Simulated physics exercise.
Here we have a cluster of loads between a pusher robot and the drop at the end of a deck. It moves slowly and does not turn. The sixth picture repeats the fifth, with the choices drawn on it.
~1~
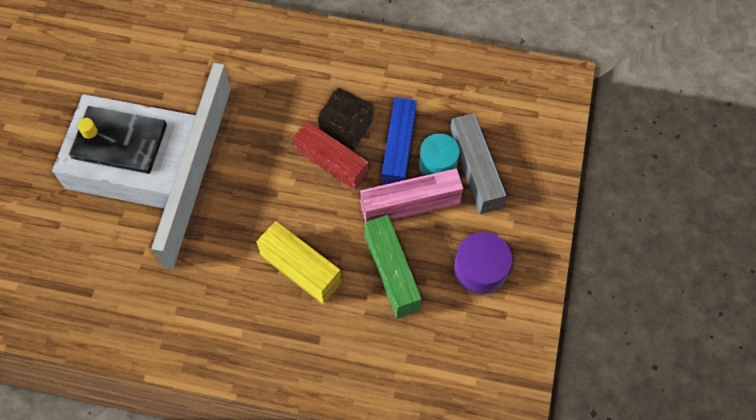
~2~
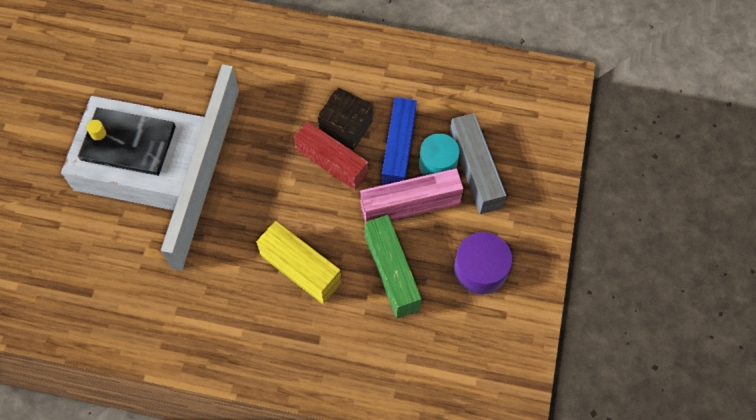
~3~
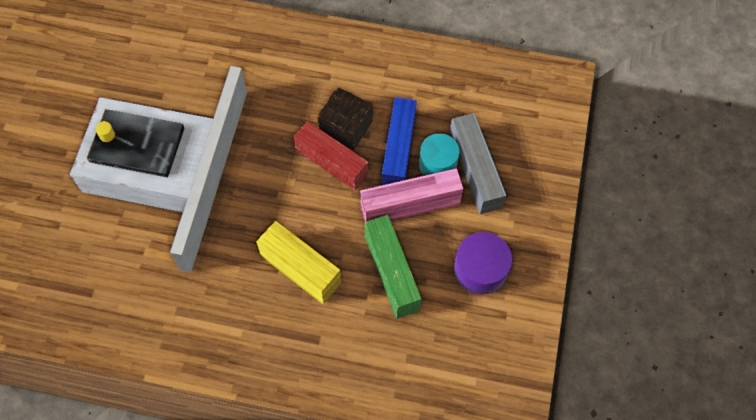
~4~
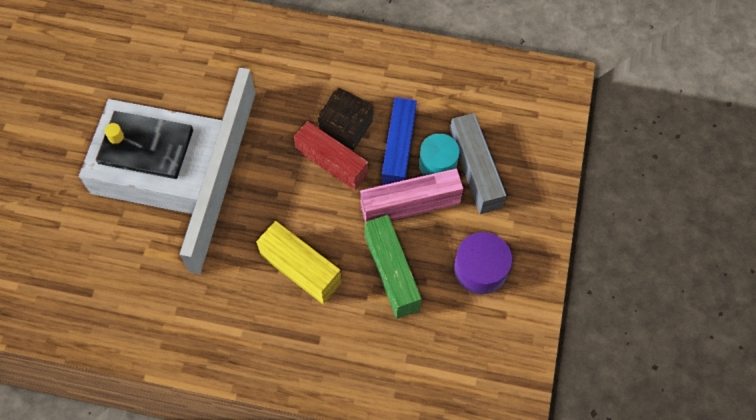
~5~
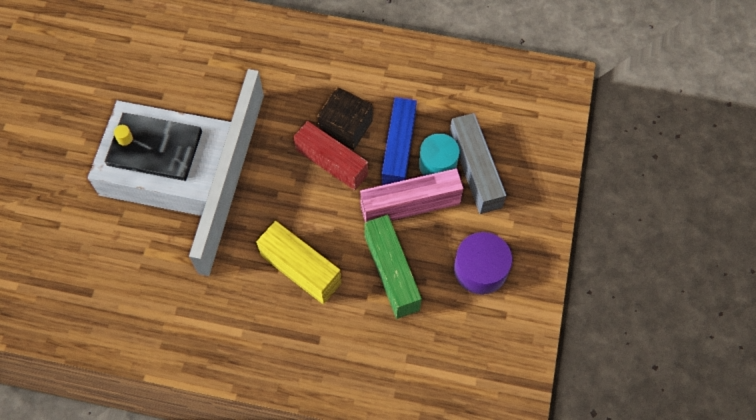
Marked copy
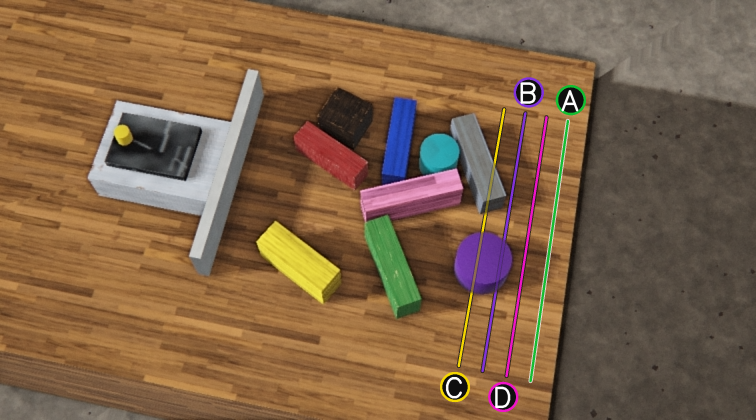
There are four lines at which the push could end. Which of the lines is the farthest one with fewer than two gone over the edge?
It should halt at C.
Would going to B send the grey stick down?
By then, yes.
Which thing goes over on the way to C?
It is the grey stick.
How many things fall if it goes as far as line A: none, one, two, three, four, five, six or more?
By then, six or more.
On the marked copy, A at (550, 243); B at (505, 234); C at (483, 230); D at (528, 239).
With C. Early on, robot (250, 164); yellow stick (345, 278); black crate (364, 119).
Further on, robot (341, 182); grey stick (533, 174); turquoise canister (502, 173).
At the end, robot (414, 196); grey stick over the edge; turquoise canister (571, 187); one fallen.
As for the rest, A drops seven; B drops three; D drops six.
